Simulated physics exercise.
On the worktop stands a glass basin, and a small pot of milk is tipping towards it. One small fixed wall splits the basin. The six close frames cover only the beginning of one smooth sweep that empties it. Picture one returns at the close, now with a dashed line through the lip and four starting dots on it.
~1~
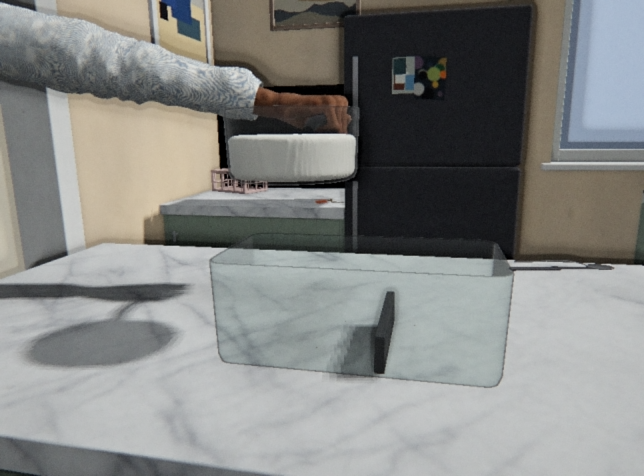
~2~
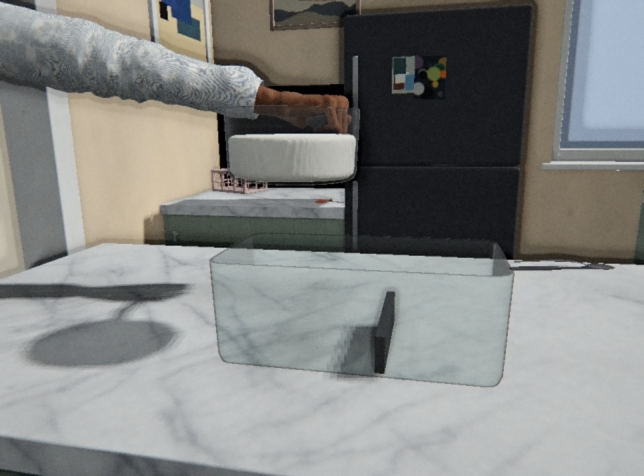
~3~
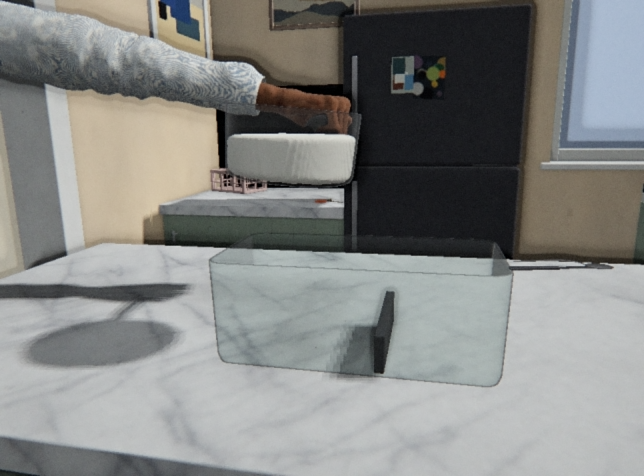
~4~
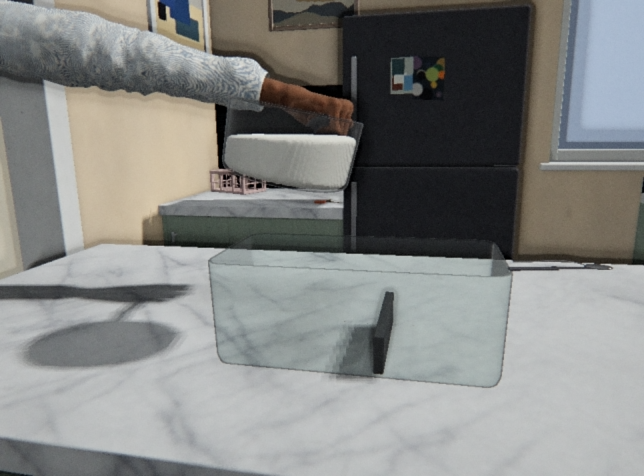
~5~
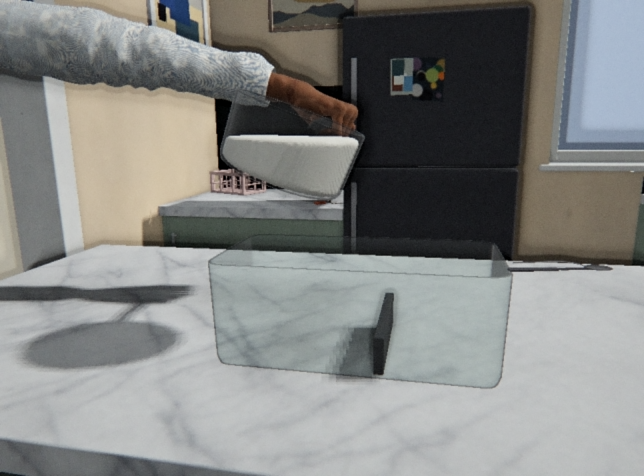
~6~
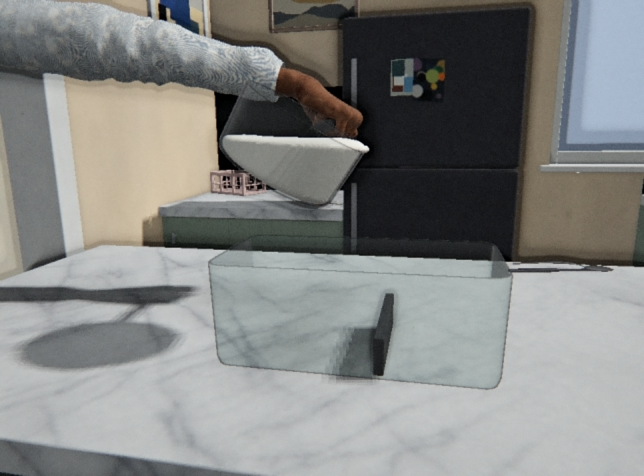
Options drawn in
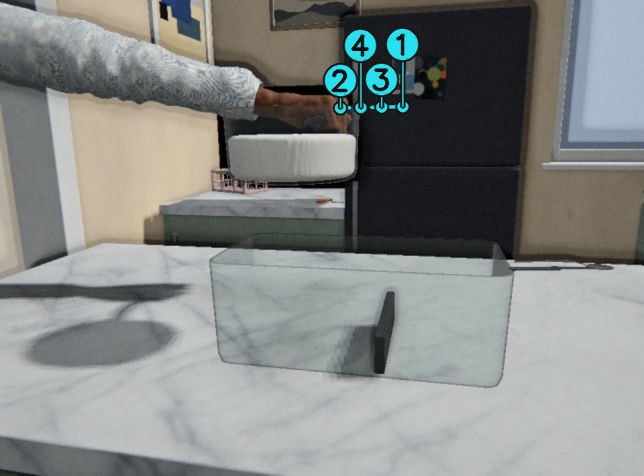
A hand held a small clear pot of milk above a glass basin on a marble worktop, still at first, then tilted it steadily to the right until the milk reached the lip.
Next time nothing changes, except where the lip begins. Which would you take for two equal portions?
Best: 2.
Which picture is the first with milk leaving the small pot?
In picture 6.
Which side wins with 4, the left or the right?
More ends on the right.
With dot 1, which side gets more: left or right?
The right one.
On the marked copy, 1 at (402, 106); 2 at (340, 108); 3 at (381, 107); 4 at (360, 107).
If 1 is chosen, about 10 % ends left of the wall and 90 % right of it.
If 2 is chosen, about 51 % ends left of the wall and 49 % right of it.
If 3 is chosen, about 11 % ends left of the wall and 88 % right of it.
If 4 is chosen, about 32 % ends left of the wall and 68 % right of it.
